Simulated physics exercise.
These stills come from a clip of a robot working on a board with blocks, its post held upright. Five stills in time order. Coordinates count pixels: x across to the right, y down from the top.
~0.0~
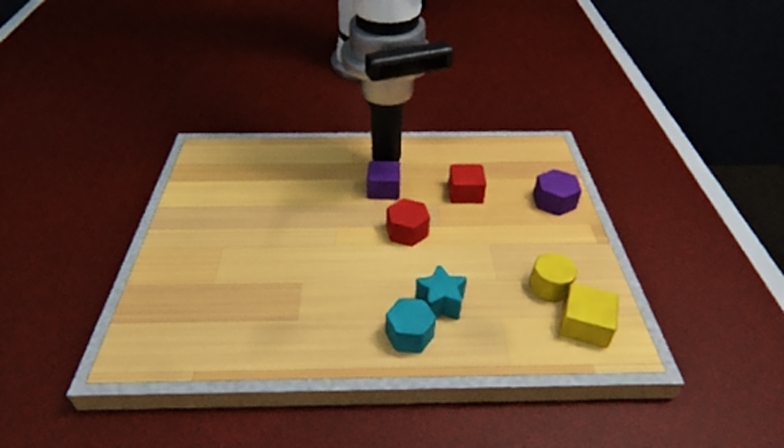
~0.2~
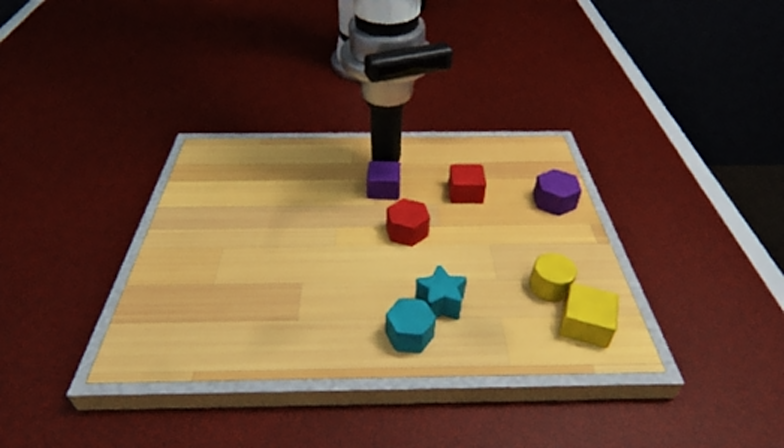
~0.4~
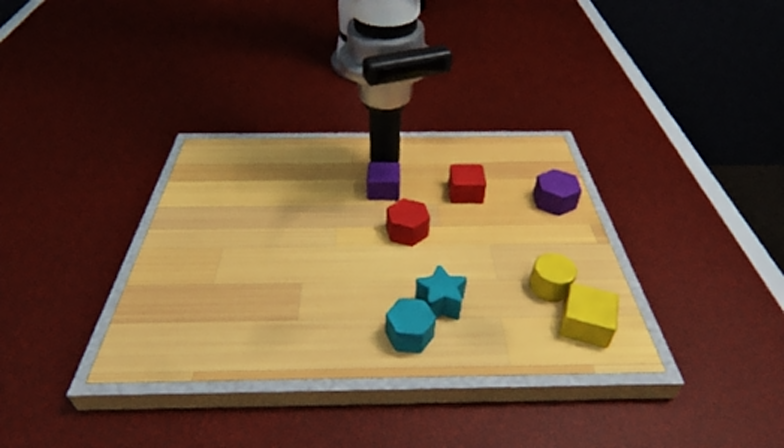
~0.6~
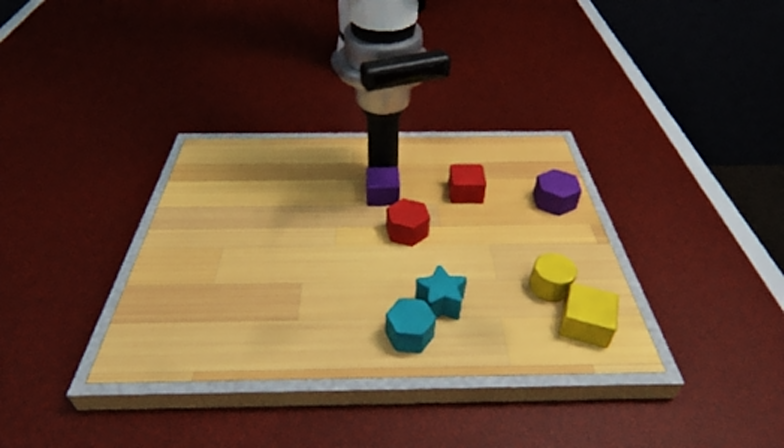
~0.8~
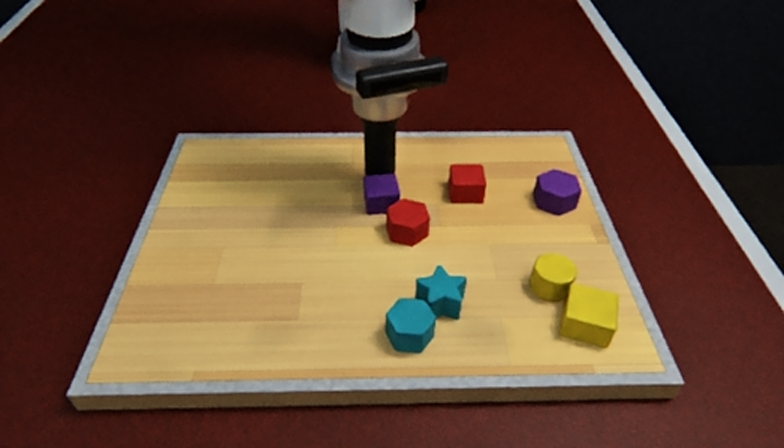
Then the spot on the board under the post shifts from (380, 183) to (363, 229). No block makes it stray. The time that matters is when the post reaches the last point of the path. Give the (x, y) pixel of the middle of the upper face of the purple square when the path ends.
I expect it at (387, 231).
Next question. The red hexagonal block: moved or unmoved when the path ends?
That block is shifted.
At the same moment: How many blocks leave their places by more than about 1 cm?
My prediction: Two blocks.
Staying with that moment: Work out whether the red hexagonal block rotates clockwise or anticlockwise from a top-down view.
My answer: Anticlockwise.
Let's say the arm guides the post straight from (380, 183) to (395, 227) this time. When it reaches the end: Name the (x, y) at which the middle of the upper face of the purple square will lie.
If I read the scene right, the answer is (372, 227).
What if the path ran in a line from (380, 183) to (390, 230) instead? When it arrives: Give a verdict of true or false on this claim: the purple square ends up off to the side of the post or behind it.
Verdict: False.
The first path, step by step. Halfway along, post (371, 196); purple square (384, 208), turned 35° anticlockwise; red hexagonal block (417, 223).
At the end, post (363, 220); purple square (387, 231), turned 65° anticlockwise; red hexagonal block (429, 233), turned 30° anticlockwise.
